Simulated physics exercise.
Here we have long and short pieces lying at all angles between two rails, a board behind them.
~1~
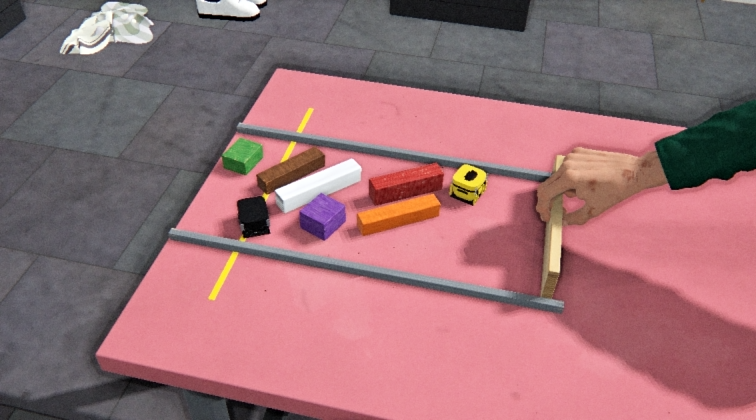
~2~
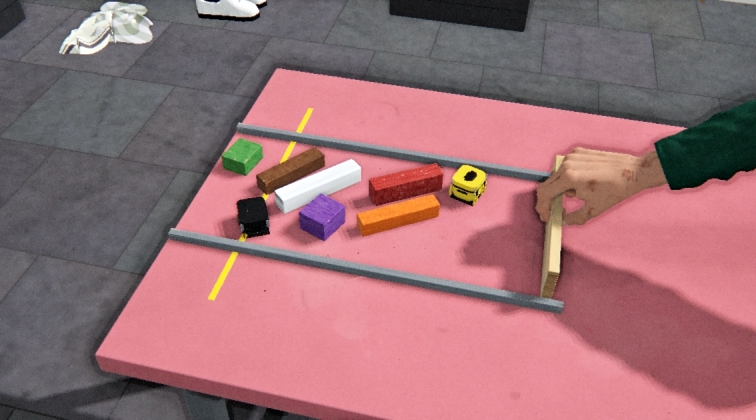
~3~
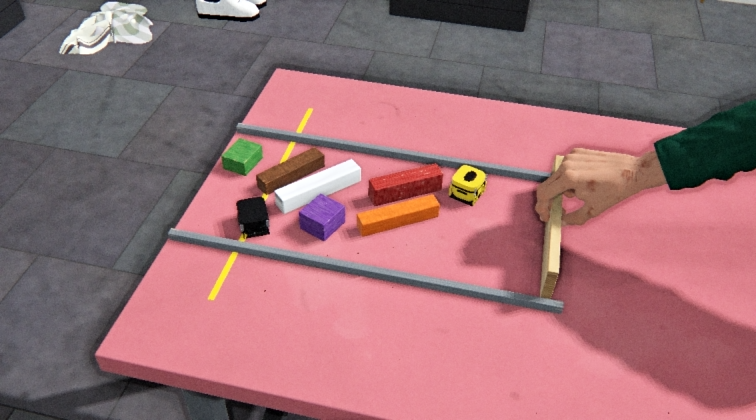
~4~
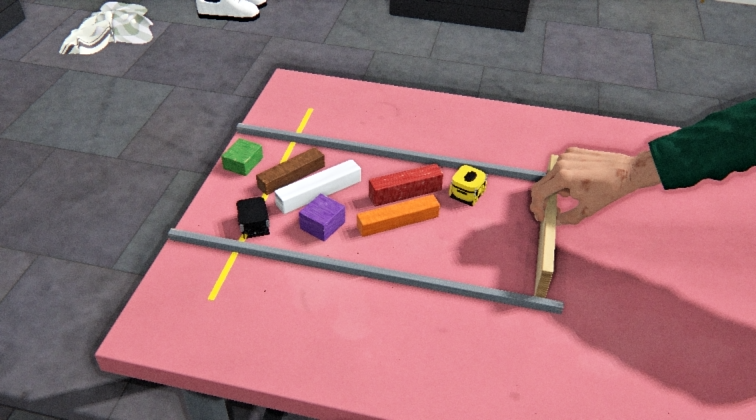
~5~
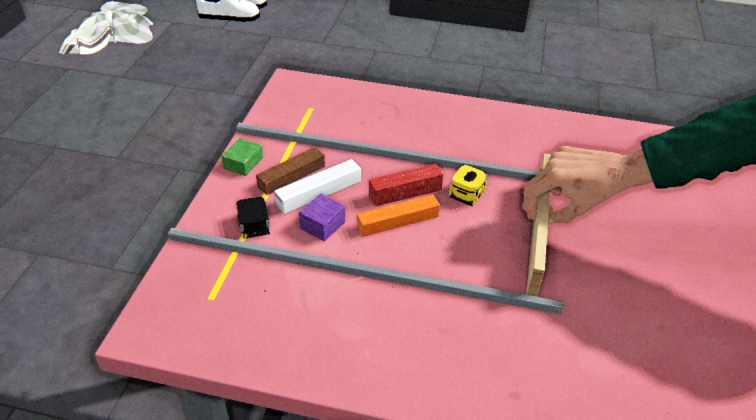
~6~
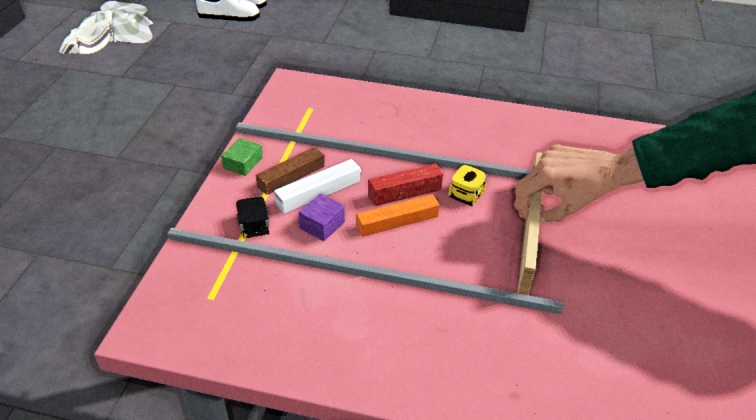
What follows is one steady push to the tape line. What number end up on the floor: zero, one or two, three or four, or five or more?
Here the number that fall off is one or two.
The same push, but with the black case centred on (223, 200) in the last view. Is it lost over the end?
It holds on.
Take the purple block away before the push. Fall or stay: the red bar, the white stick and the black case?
The red bar is kept; the white stick holds on; the black case is kept.
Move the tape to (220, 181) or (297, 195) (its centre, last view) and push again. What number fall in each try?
It would be 6 and 0.
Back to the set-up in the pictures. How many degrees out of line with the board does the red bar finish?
Near 0 degrees.
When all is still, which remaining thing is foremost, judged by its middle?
The black case.
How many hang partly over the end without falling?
The number is 1.
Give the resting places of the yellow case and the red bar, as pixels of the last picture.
The yellow case stops around (270, 152); the red bar around (242, 163).
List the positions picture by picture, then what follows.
Green block (243, 157); black case (254, 218); brown bar (292, 170); board (554, 223); tape (269, 190), in the first frame.
Black case (253, 218); purple block (323, 217), in the second frame.
Brown bar (291, 170); yellow case (468, 185), in the third frame.
Green block (243, 157); white stick (319, 186), in the fourth frame.
Black case (253, 218); orange bar (398, 215), in the fifth frame.
Green block (242, 156); black case (253, 218); brown bar (291, 170); board (532, 220); tape (268, 190), in the sixth frame.
Soon after, none off yet; green block at rest near (242, 156); black case at rest near (253, 218); brown bar at rest near (291, 170).
Then, none off yet; green block at rest near (242, 156); black case at rest near (253, 218); brown bar moved a little near (279, 166).
At rest, the number that fall off is one or two; fallen, brown bar and green block.
